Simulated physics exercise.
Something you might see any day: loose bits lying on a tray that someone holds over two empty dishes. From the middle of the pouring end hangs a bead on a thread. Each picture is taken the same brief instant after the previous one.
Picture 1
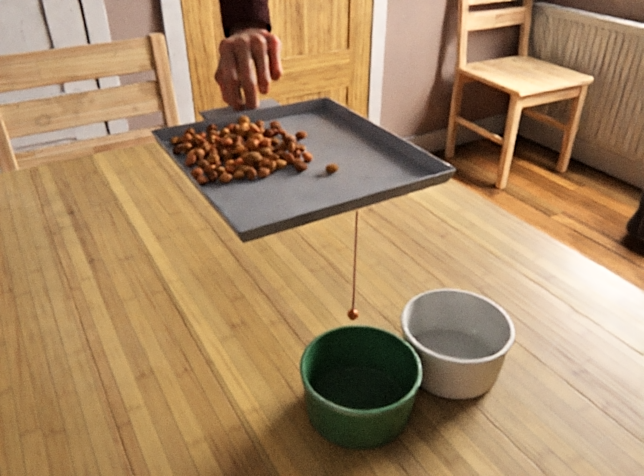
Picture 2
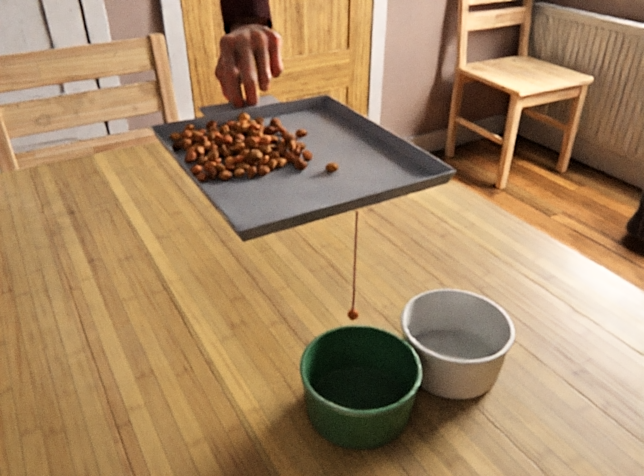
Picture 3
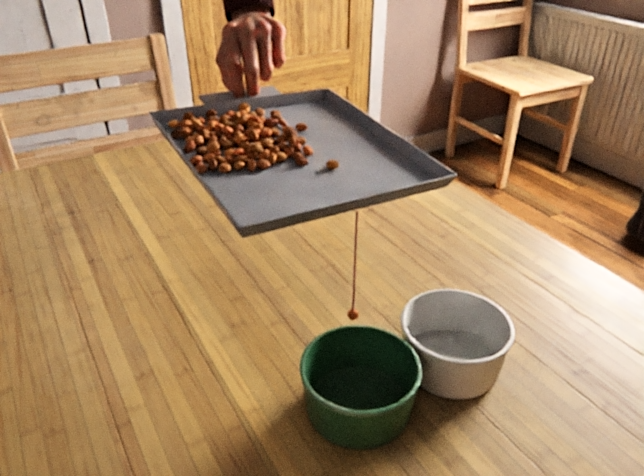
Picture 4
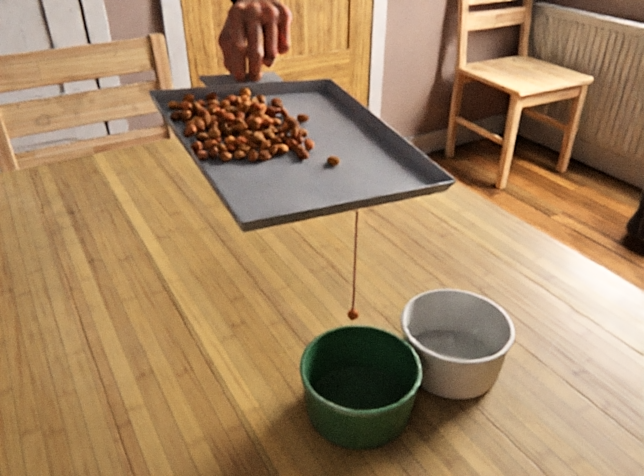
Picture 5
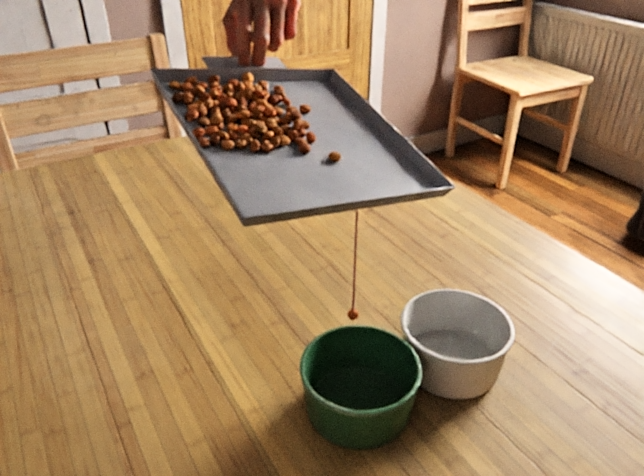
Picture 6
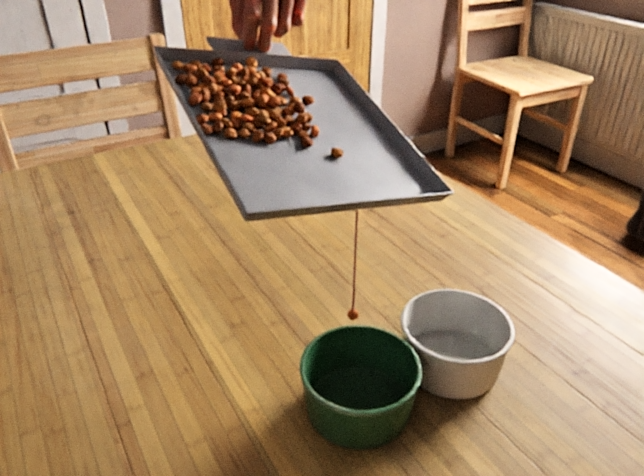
At first, a hand holds a gray tray of brown kibble level above a green bowl and a white bowl, a bead hanging from its front edge. Then the hand rises, lifting the back, while the front edge's left corner rises and its right corner dips, the kibble staying heaped toward the back.
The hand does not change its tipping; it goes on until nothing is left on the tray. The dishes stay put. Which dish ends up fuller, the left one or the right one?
Winner: Right dish.
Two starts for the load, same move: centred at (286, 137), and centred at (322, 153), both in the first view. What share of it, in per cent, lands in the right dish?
It would be 60 in a hundred, and then 50 in a hundred.
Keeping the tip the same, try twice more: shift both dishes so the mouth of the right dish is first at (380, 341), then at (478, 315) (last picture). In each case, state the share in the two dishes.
Try 1: Some 10 %; try 2: Some 70 %.
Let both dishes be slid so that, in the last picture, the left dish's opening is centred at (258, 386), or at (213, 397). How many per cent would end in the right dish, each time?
In order: 0 percent and 0 percent.
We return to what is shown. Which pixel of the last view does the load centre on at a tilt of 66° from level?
The load is centred around (413, 200).
Soon, tray tipped steeply; most on the tray; about a quarter in the air.
A while on, tray tipped past a quarter turn; a stray few on the tray; a stray few in the left dish; about two thirds in the right dish; about a third outside both; a stray few in the air.
Towards the end, tray tipped past a quarter turn; a stray few in the left dish; about two thirds in the right dish; about a third outside both.
Finally, tray tipped past a quarter turn; a stray few in the left dish; about two thirds in the right dish; about a third outside both.
